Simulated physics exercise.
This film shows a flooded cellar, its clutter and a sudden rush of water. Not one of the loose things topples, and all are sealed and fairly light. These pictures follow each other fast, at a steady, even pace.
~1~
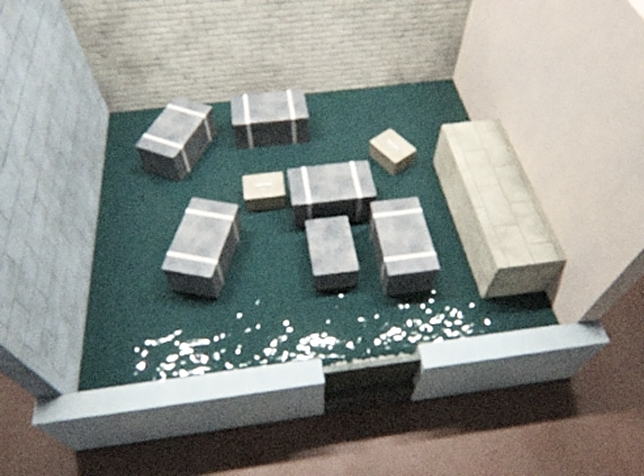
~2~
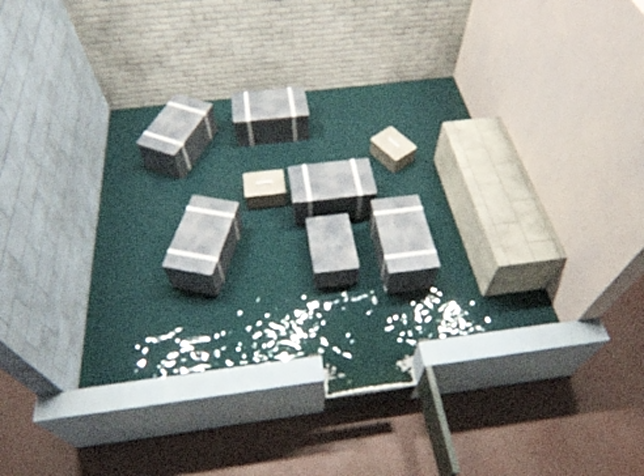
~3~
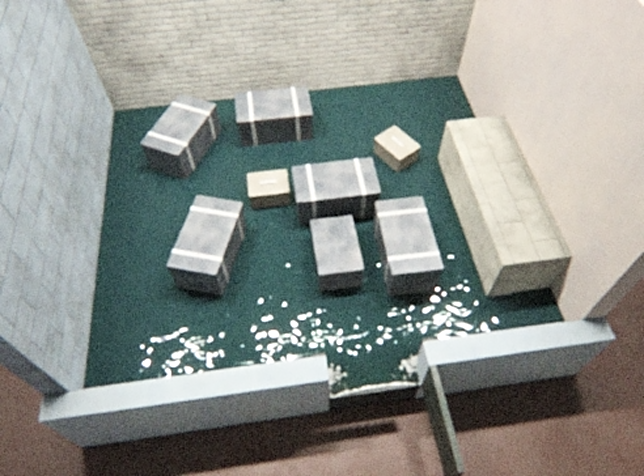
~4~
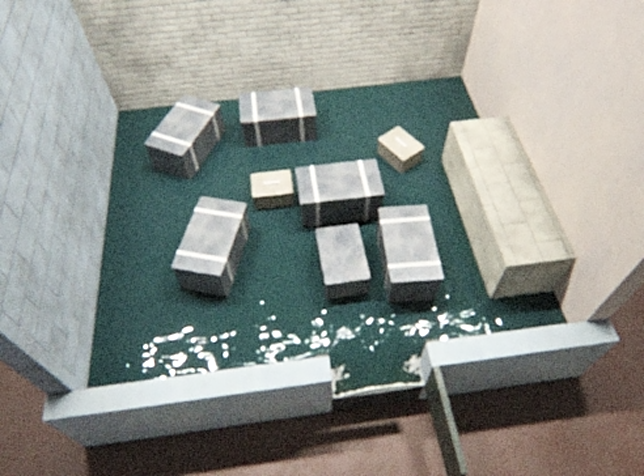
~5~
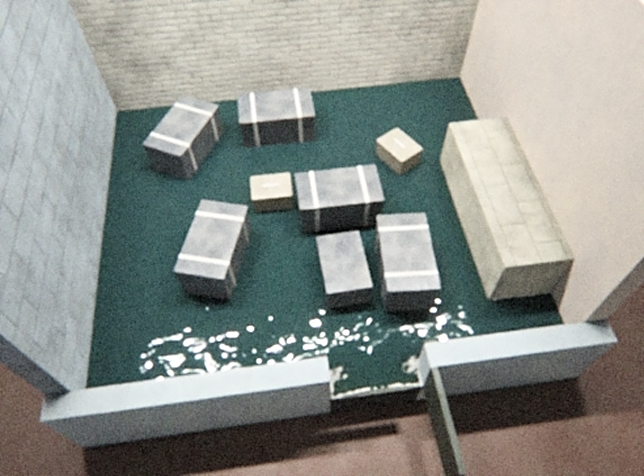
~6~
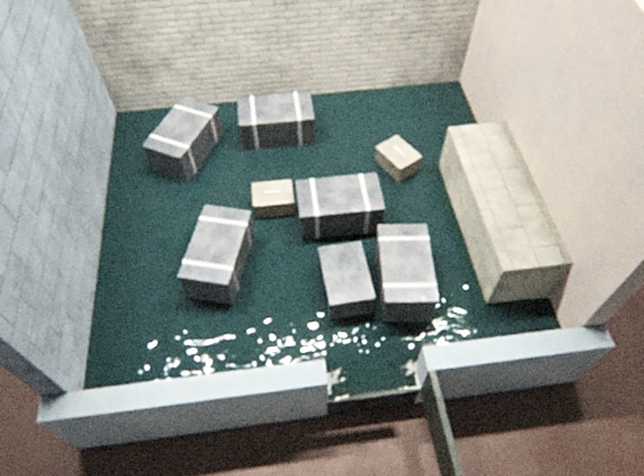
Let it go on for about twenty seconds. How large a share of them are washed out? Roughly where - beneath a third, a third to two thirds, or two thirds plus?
My forecast is under one third.
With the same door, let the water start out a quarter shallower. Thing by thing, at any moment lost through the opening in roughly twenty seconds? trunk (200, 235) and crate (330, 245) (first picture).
As listed: Still in, through.
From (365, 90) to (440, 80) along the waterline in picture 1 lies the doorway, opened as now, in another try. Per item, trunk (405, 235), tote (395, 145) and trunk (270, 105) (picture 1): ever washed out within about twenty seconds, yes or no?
Note - 1: Escaped; 2: Escaped; 3: Escaped.
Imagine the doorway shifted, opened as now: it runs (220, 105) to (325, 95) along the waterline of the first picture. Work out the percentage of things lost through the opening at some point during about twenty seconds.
Around 100 in a hundred.
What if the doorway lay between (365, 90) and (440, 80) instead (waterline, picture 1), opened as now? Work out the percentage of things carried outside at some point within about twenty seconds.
I'd reckon around 90 percent.
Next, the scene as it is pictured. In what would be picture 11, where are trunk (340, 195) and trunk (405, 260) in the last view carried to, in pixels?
The tops should be near (356, 226) and near (410, 298).
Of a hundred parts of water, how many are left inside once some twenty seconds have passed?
56 %.
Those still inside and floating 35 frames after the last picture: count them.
Tally: 7.
A moment on, 0 of 8 are out; 8 afloat.
Next, 1 of 8 are out; 7 afloat.
Later, 1 of 8 are out; 7 afloat.
In the end, 1 of 8 are out; 7 afloat.
